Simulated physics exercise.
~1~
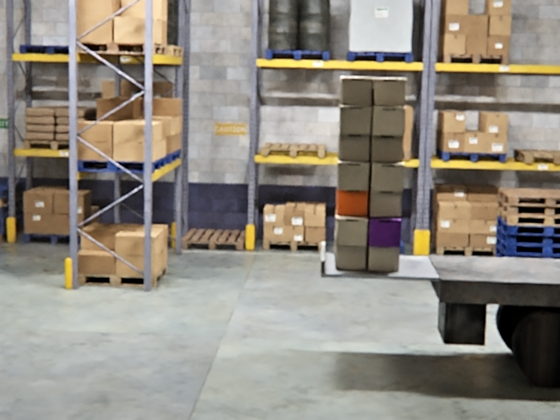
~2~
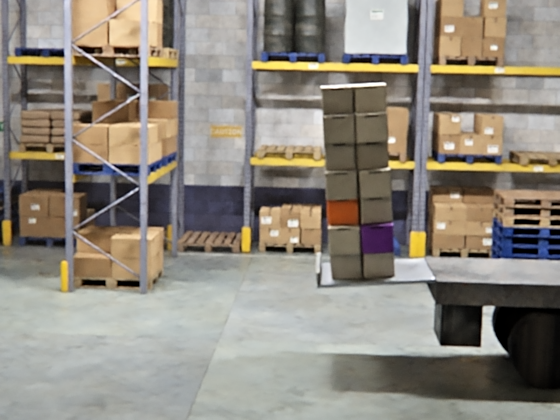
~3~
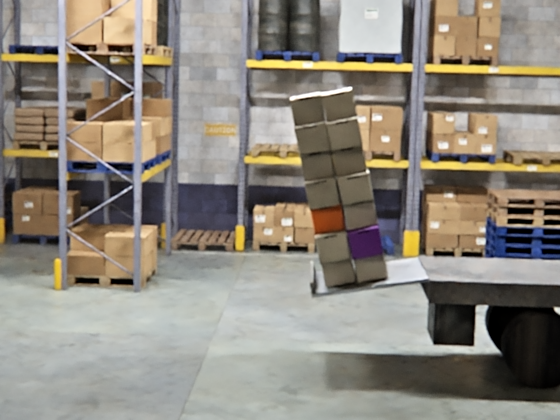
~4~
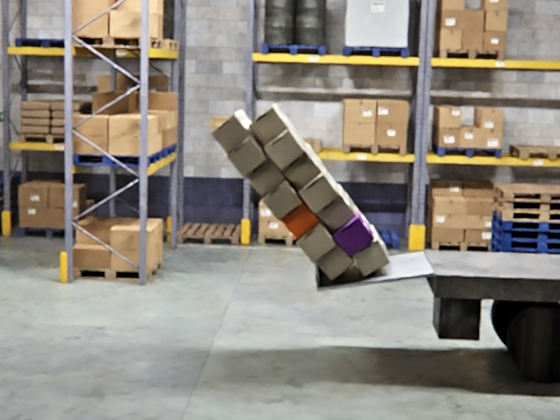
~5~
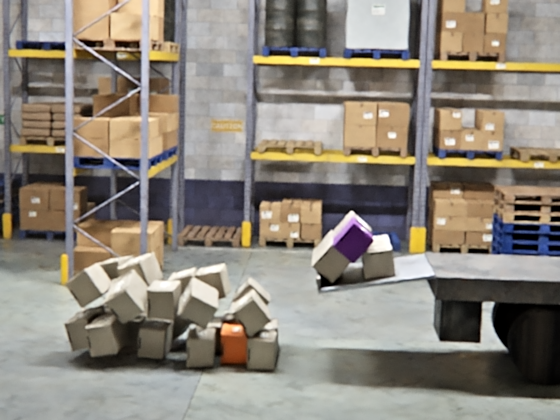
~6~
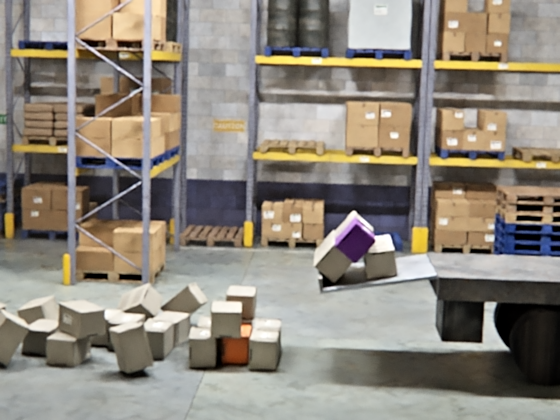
A tall stack of grey lidded totes, one orange and one purple, leans left as the flap beneath it tilts down, then topples and scatters across the warehouse floor, leaving the orange tote on the ground and the purple one among a few still resting on the sloping flap.
